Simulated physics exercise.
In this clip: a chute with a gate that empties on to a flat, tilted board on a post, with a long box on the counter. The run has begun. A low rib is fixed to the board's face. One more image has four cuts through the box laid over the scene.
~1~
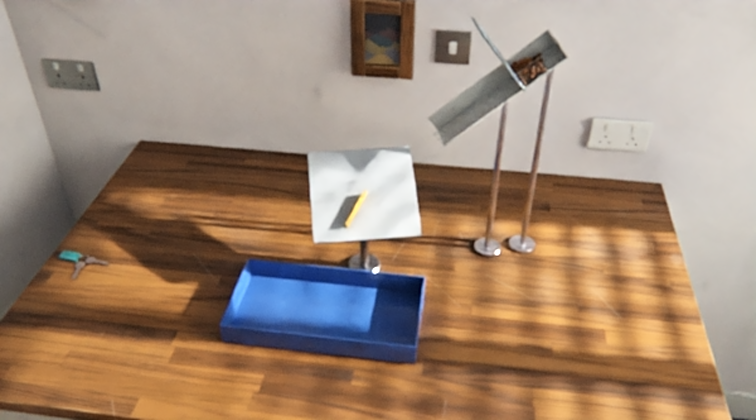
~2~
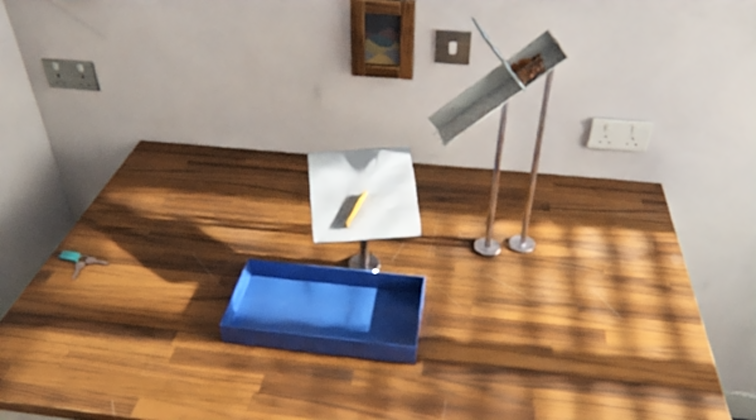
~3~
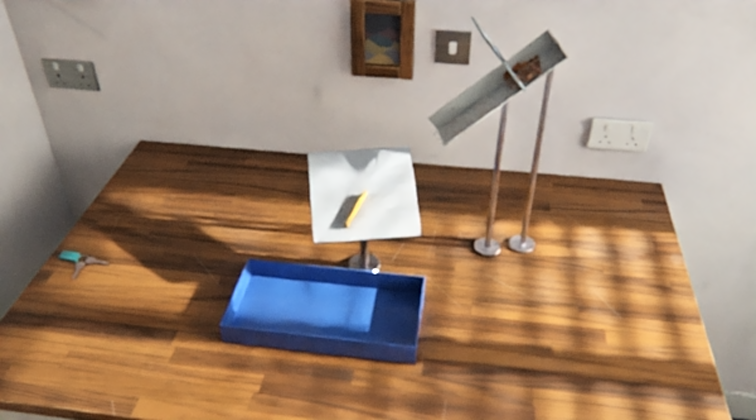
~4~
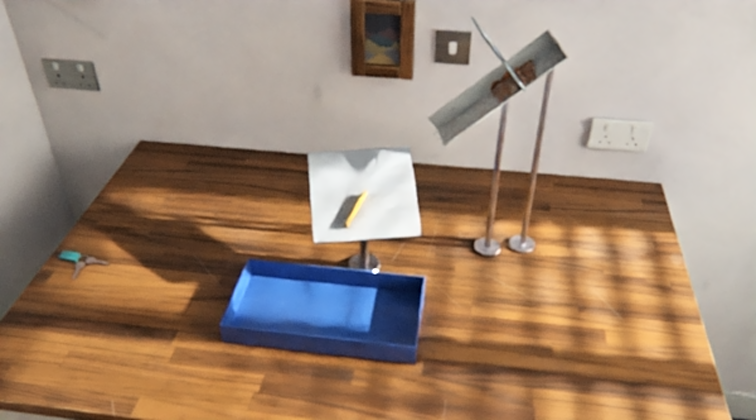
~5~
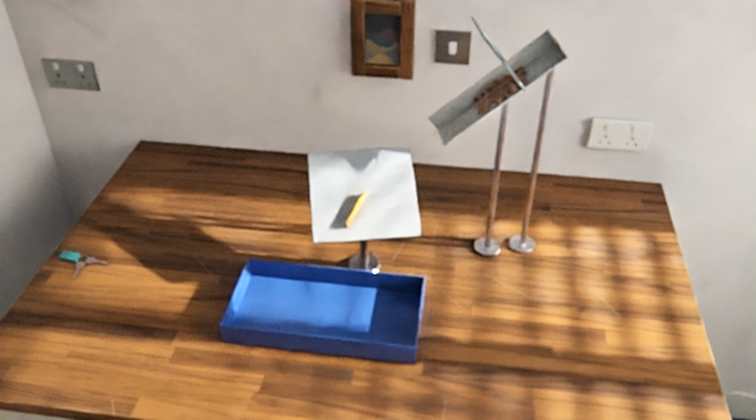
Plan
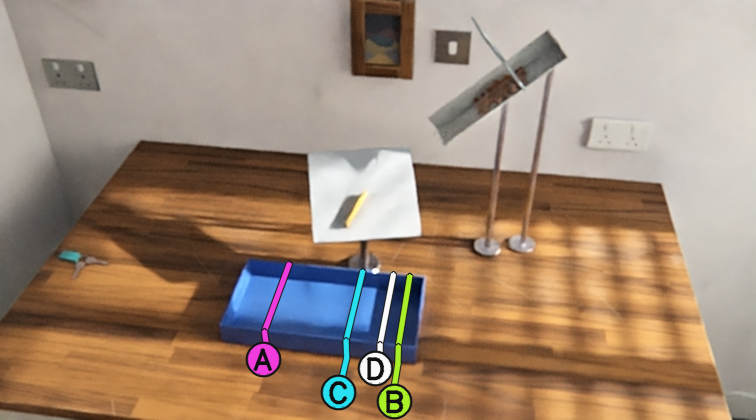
At first, a clump of small brown pieces sits behind a gate near the top of a raised, sloping chute, above a counter with a tilted white board and an empty blue box. The pieces then slide down leftward past the gate, spreading out along the chute, while everything below stays still.
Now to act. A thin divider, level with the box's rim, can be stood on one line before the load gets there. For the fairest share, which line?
C beats the others.
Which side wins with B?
Left.
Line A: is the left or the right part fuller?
More lands on the right.
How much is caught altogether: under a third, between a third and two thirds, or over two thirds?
It is over two thirds.
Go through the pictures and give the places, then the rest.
Load behind the gate at (525, 71), cereal balls; lip of the chute at (441, 138), sloping fairly steeply, in the first picture.
Middle of the board at (363, 193), tilted fairly steeply; middle of its low edge at (368, 239); of its high edge at (359, 149), in the second picture.
Front corners of the box at (220, 325) and (415, 347), empty; front of the load at (509, 84), in the third picture.
Middle of the load at (513, 81); its front at (494, 93), about a quarter of the way to the lip; rib from (366, 190) to (347, 224), in the fourth picture.
Middle of the load at (504, 89); its front at (479, 112), about half of the way to the lip, in the fifth picture.
On the marked copy, line A crosses the front rim at (264, 330); line B crosses the front rim at (398, 345); line C crosses the front rim at (346, 339); line D crosses the front rim at (380, 343).
For line A, of what is caught, none on the left of the divider, all on the right.
For line B, of what is caught, nearly all on the left of the divider, a stray few on the right.
For line C, of what is caught, about half on the left of the divider, about half on the right.
For line D, of what is caught, nearly all on the left of the divider, a stray few on the right.
